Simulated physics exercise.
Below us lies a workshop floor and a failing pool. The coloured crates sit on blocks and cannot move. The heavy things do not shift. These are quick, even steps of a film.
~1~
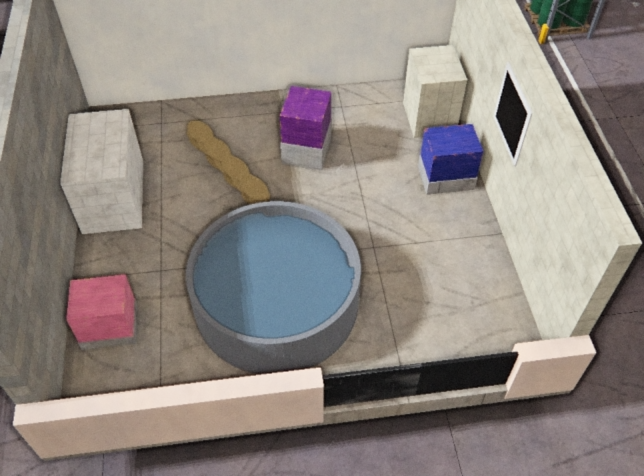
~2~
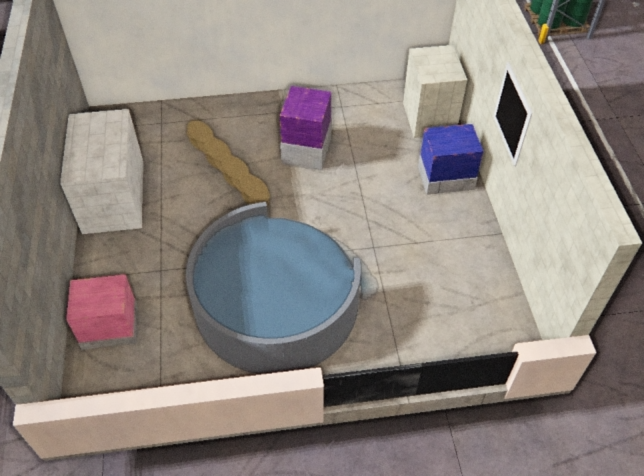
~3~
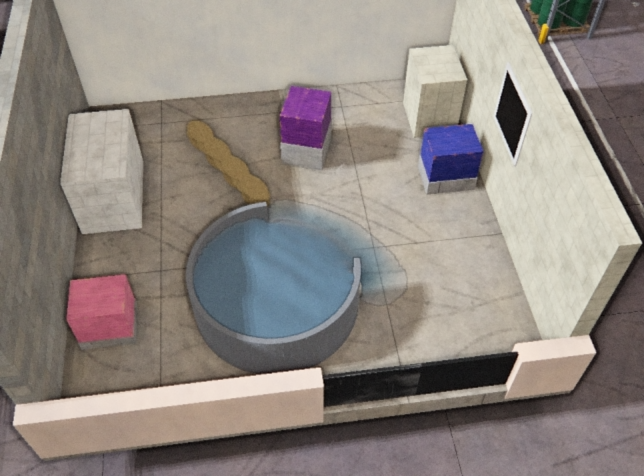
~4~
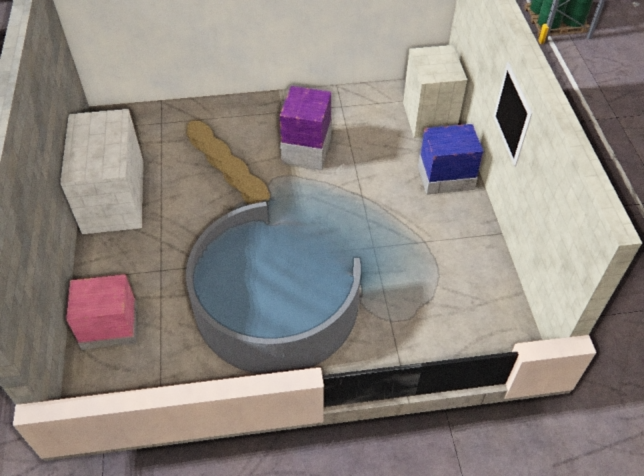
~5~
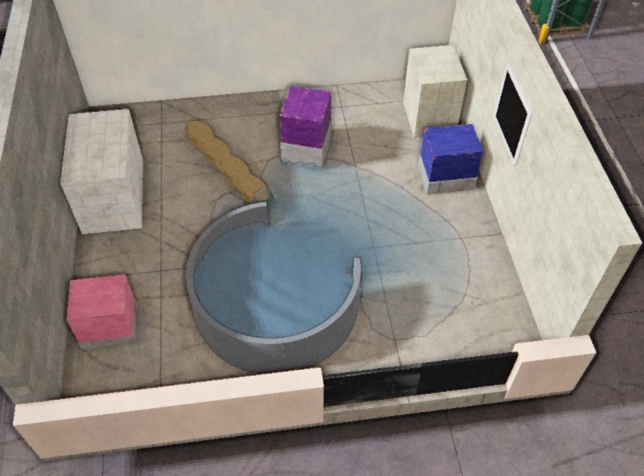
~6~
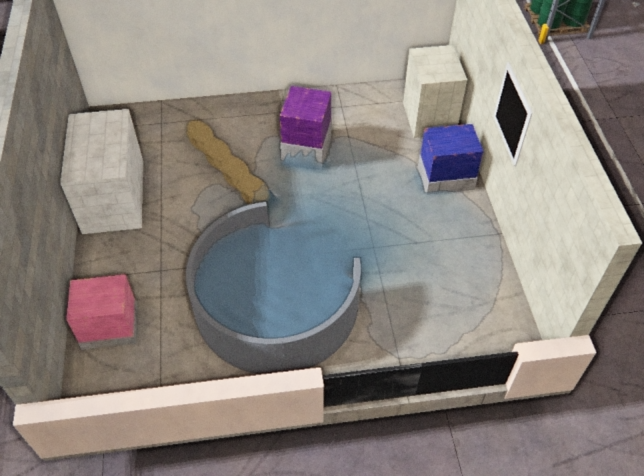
A round grey tank of blue water opening on its far side, water pouring out and spreading across the walled floor toward coloured blocks.
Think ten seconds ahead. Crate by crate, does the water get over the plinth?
In the end: The purple crate keeps dry; the blue crate is soaked; the pink crate keeps dry.
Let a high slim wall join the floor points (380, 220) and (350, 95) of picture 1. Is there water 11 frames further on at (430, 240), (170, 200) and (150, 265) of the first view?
As listed: Wet, not flooded, not flooded.
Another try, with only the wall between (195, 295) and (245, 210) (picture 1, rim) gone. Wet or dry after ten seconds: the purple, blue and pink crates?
In short: Purple crate escapes it; blue crate is spared; pink crate gets wet.
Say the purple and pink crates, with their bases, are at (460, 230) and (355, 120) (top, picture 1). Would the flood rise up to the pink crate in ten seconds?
My reading: Pink crate ends up wet.
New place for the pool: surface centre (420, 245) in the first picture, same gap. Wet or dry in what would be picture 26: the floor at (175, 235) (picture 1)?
Verdict: Dry.
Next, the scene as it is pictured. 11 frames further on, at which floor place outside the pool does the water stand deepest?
Near (376, 87).
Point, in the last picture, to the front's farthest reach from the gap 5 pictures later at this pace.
Near (407, 84).
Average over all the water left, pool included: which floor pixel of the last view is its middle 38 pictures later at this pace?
Around (307, 200).
A moment on, water covers 40 % of the floor; the purple crate water round its plinth, the blue crate water round its plinth, the pink crate not reached.
Next, water covers 45 % of the floor; the purple crate water round its plinth, the blue crate water round its plinth, the pink crate not reached.
Then, water covers 60 % of the floor; the purple crate water round its plinth, the blue crate water round its plinth, the pink crate not reached.
Later, water covers 85 % of the floor; the purple crate water round its plinth, the blue crate water round its plinth, the pink crate water round its plinth.
In the end, water covers 100 % of the floor; the purple crate stayed above the water, the blue crate was topped, the pink crate stayed above the water.
